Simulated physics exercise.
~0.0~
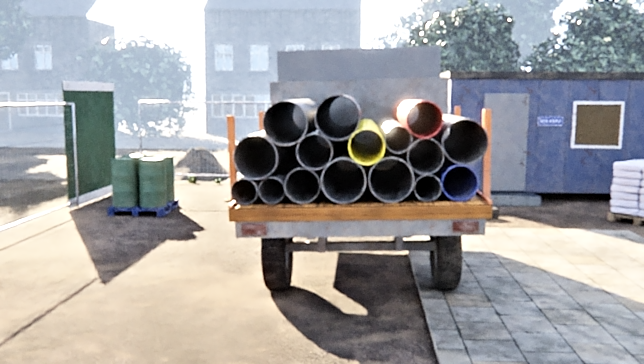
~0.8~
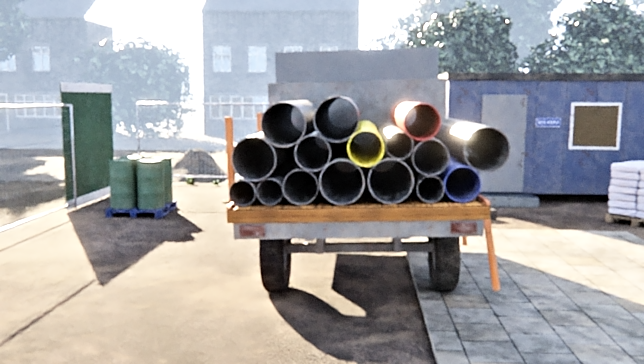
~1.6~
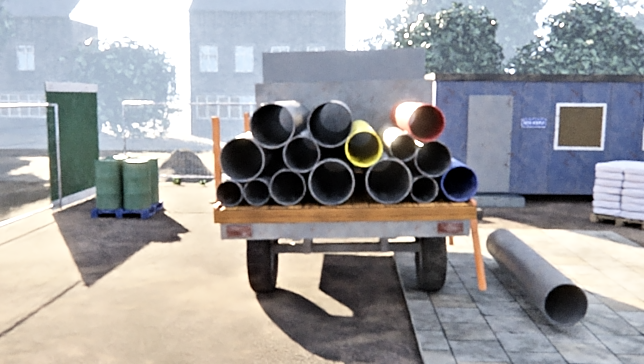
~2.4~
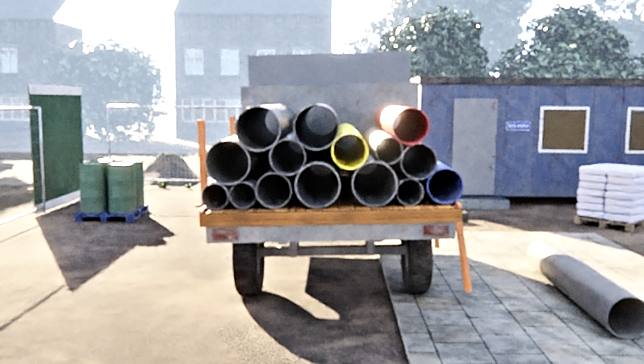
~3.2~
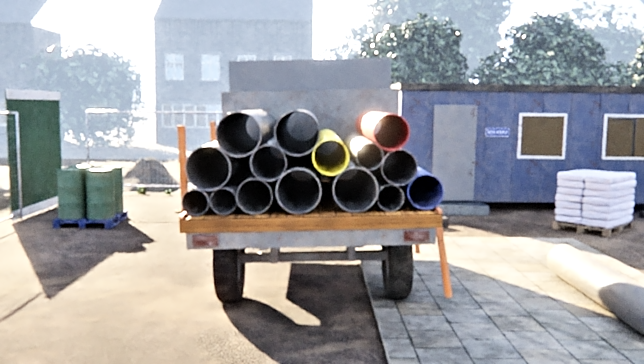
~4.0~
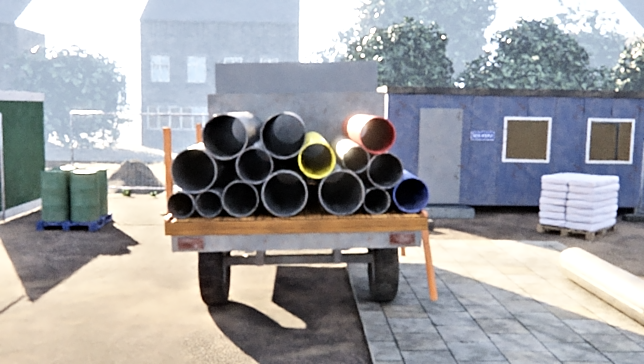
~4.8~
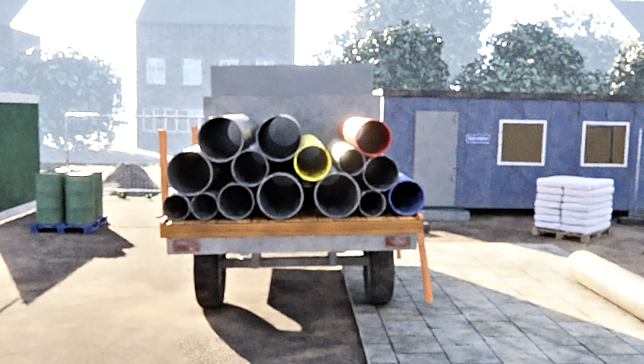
In a yard beside a blue cabin, the right-hand posts of a parked flatbed loaded with pipes swung down, and one big grey pipe dropped onto the paving and rolled right, while the red, yellow and blue ones stayed aboard with the rest.
